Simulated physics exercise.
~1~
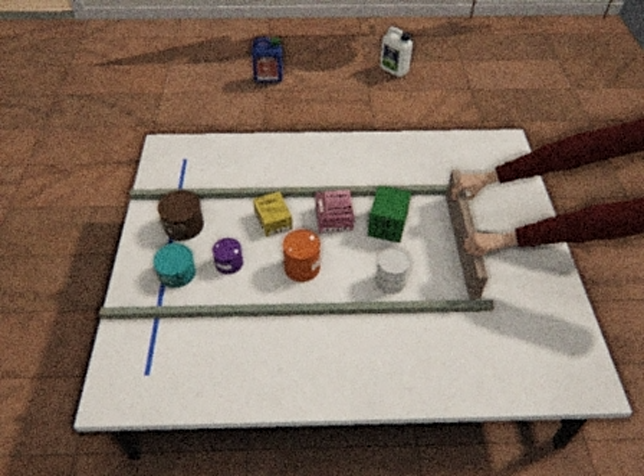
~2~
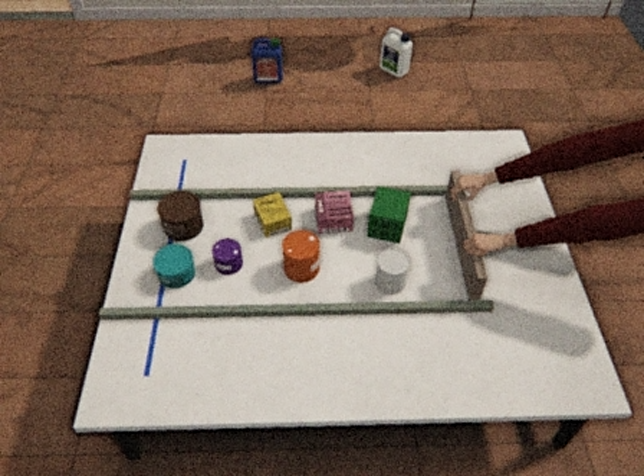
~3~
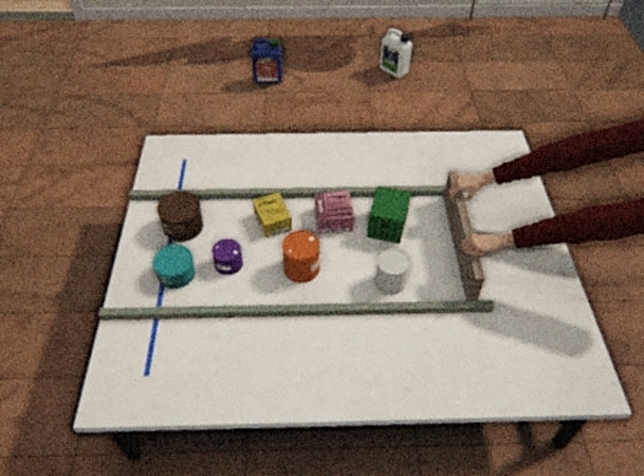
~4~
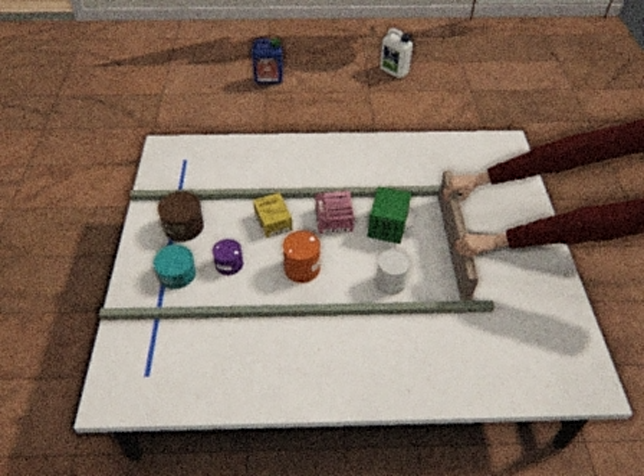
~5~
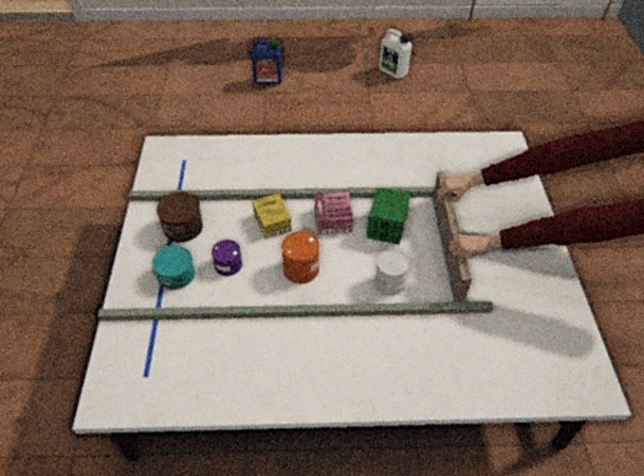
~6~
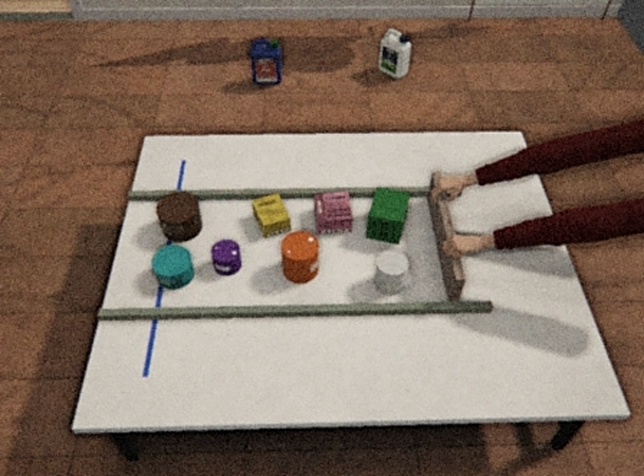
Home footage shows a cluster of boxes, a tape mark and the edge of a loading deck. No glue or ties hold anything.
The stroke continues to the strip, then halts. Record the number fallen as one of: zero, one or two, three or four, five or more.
Number fallen: Three or four.
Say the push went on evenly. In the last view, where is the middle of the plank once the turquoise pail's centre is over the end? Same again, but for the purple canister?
(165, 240) and (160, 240), more or less.
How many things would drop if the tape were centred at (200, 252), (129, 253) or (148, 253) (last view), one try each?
In that order 2, 8 and 5.
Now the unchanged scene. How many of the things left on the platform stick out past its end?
As for overhanging, the count is 2.
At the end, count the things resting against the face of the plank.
The figure is 3.
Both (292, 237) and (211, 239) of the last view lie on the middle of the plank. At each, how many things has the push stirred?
Counting first: 6, next 8.
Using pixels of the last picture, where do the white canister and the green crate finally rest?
Okay, so first (140, 288), and next (151, 220).
Soon after, none off yet; brown pail at rest near (180, 217); turquoise pail at rest near (174, 268); purple canister at rest near (227, 258).
After that, none off yet; brown pail displaced a little near (168, 218); turquoise pail at rest near (174, 268); purple canister at rest near (227, 258).
And then, none off yet; brown pail tilting well over near (96, 227); turquoise pail displaced a little near (159, 273); purple canister displaced well along near (172, 247).
In the end, the number that fall off is three or four; gone, pink box, yellow box and brown pail.
